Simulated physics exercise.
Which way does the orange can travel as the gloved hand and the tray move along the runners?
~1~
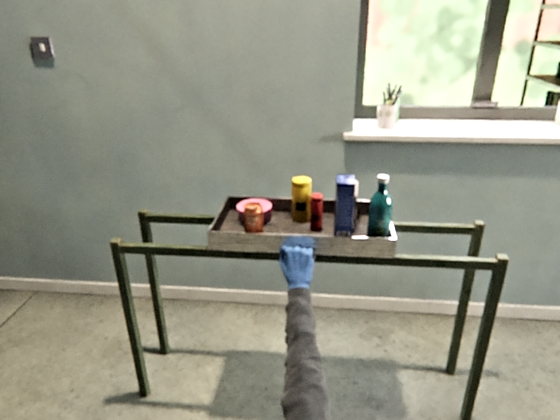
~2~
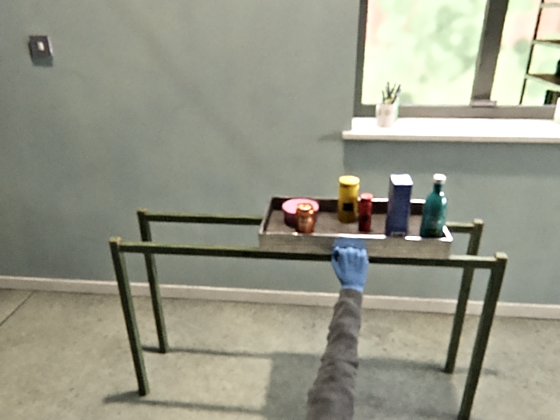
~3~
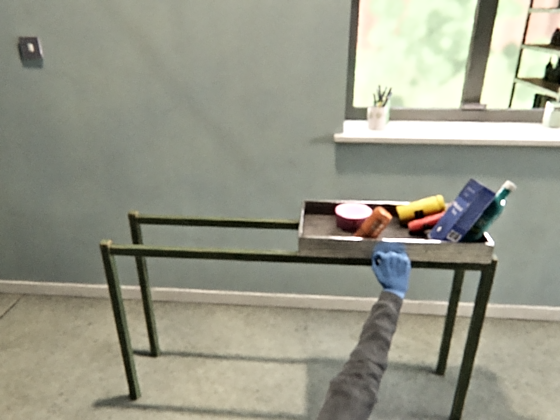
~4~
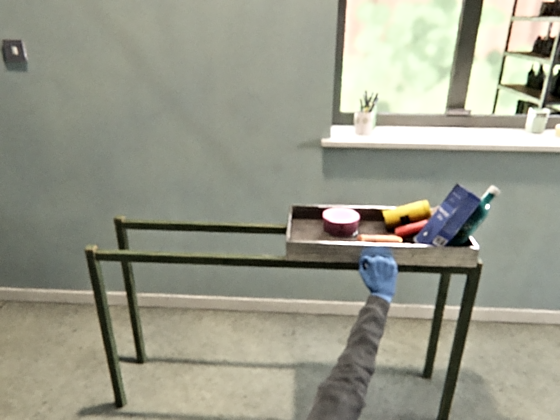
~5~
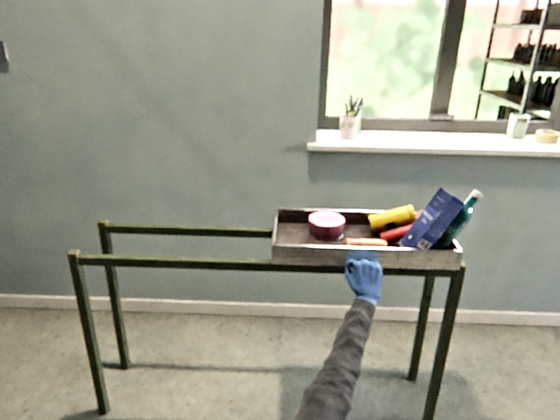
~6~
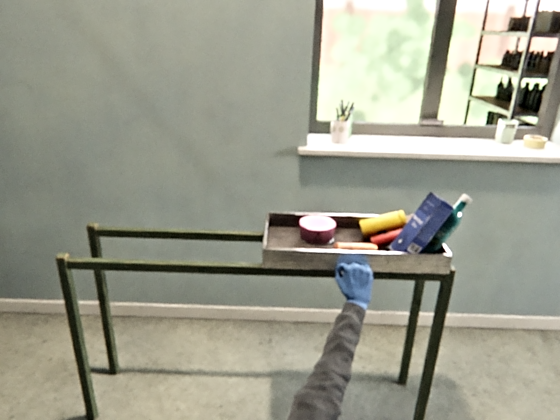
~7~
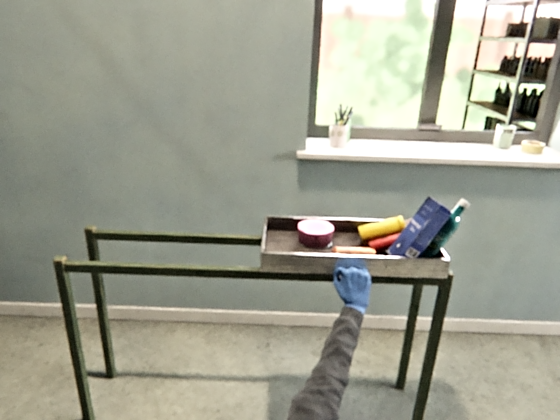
The orange can travels to the right, carried along with the tray before it ends up lying on its side.
A shallow grey tray on green metal runners, seen from the front and slightly above, stands before a grey-green wall with a window at right. It carries a pink tub and an orange can at left, a yellow jar and red shaker in the middle, and a blue carton and turquoise bottle at right. A blue-gloved hand moves with the tray as it slides right to the end of the runners. The can, jar and shaker topple, while the carton tips right against the leaning bottle. The view pans slightly right, and the tray rests with the tub still upright.
